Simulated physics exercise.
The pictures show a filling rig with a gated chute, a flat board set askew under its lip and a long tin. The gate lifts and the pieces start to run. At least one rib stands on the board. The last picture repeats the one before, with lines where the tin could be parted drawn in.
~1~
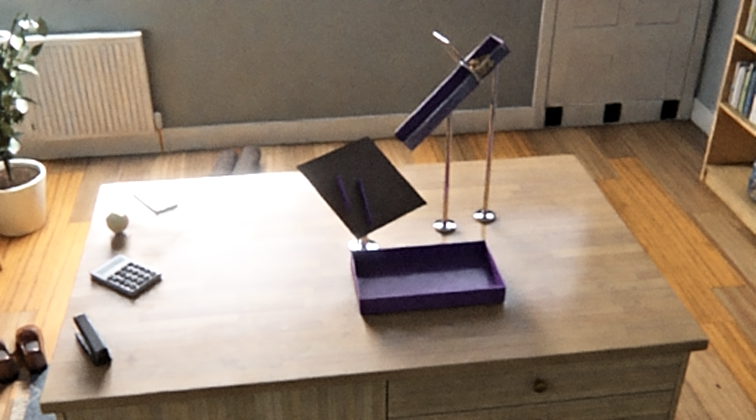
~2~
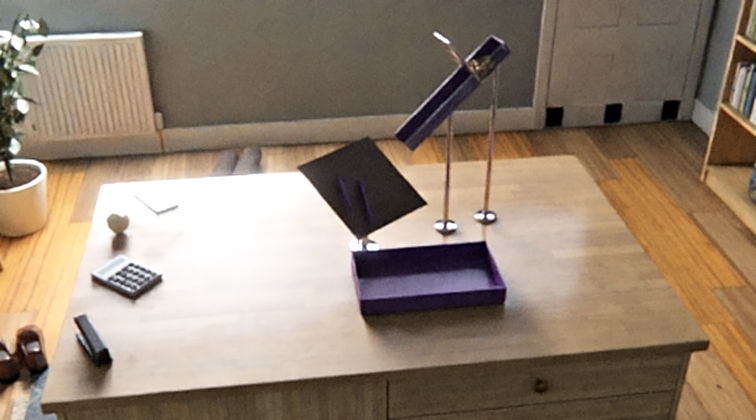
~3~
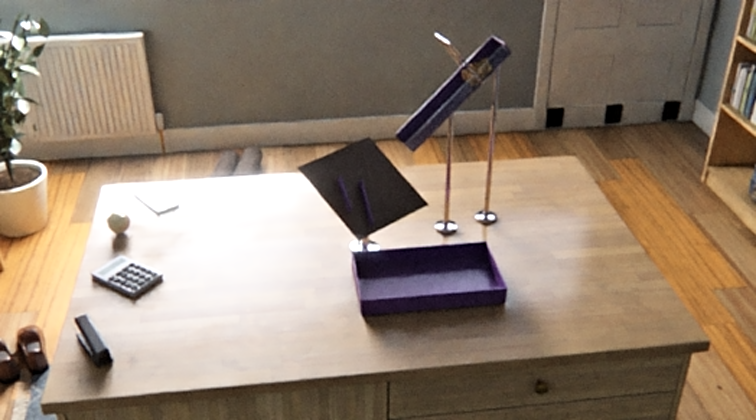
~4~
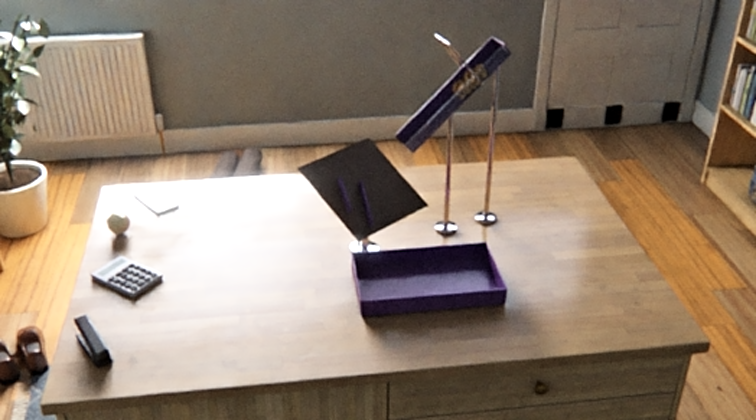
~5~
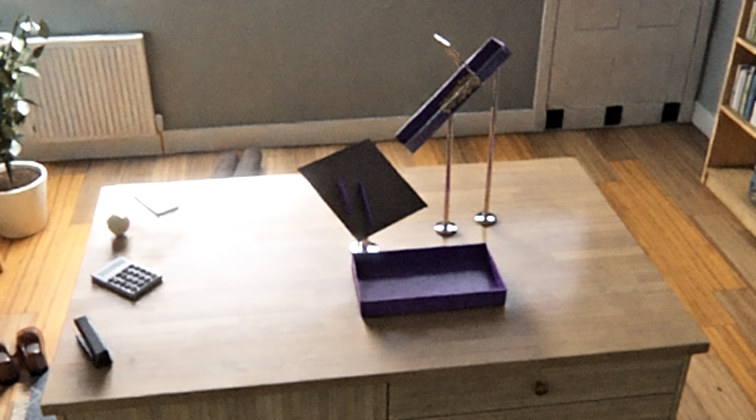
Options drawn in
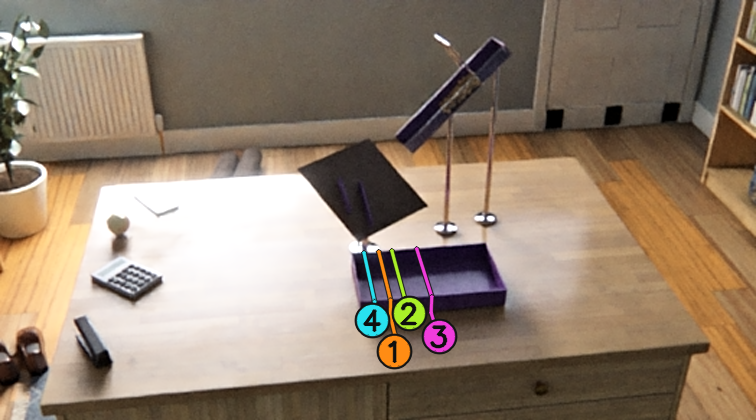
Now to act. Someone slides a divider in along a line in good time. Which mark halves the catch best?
2.
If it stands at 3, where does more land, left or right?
Left.
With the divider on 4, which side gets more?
The right side.
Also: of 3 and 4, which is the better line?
Line 3.
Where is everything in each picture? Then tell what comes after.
The first frame shows load behind the gate near (477, 66), round wooden beads; lip of the chute near (407, 147), sloping fairly steeply.
The second frame shows middle of the board near (364, 185), tilted gently; middle of its low edge near (395, 221); of its high edge near (334, 150).
The third frame shows front corners of the tin near (361, 300) and (507, 288), empty; front of the load near (472, 84).
The fourth frame shows middle of the load near (472, 80); its front near (456, 93), close to a quarter of the way to the lip; rib from (340, 176) to (351, 209); rib from (361, 180) to (373, 223).
The fifth frame shows middle of the load near (463, 92); its front near (445, 110), close to half of the way to the lip.
On the marked copy, line 1 crosses the front rim at (390, 299); line 2 crosses the front rim at (404, 298); line 3 crosses the front rim at (431, 295); line 4 crosses the front rim at (374, 300).
For line 1, of what is caught, a small share on the left of the divider, the bulk on the right.
For line 2, of what is caught, close to half on the left of the divider, close to half on the right.
For line 3, of what is caught, the bulk on the left of the divider, a small share on the right.
For line 4, of what is caught, none at all on the left of the divider, the whole lot on the right.
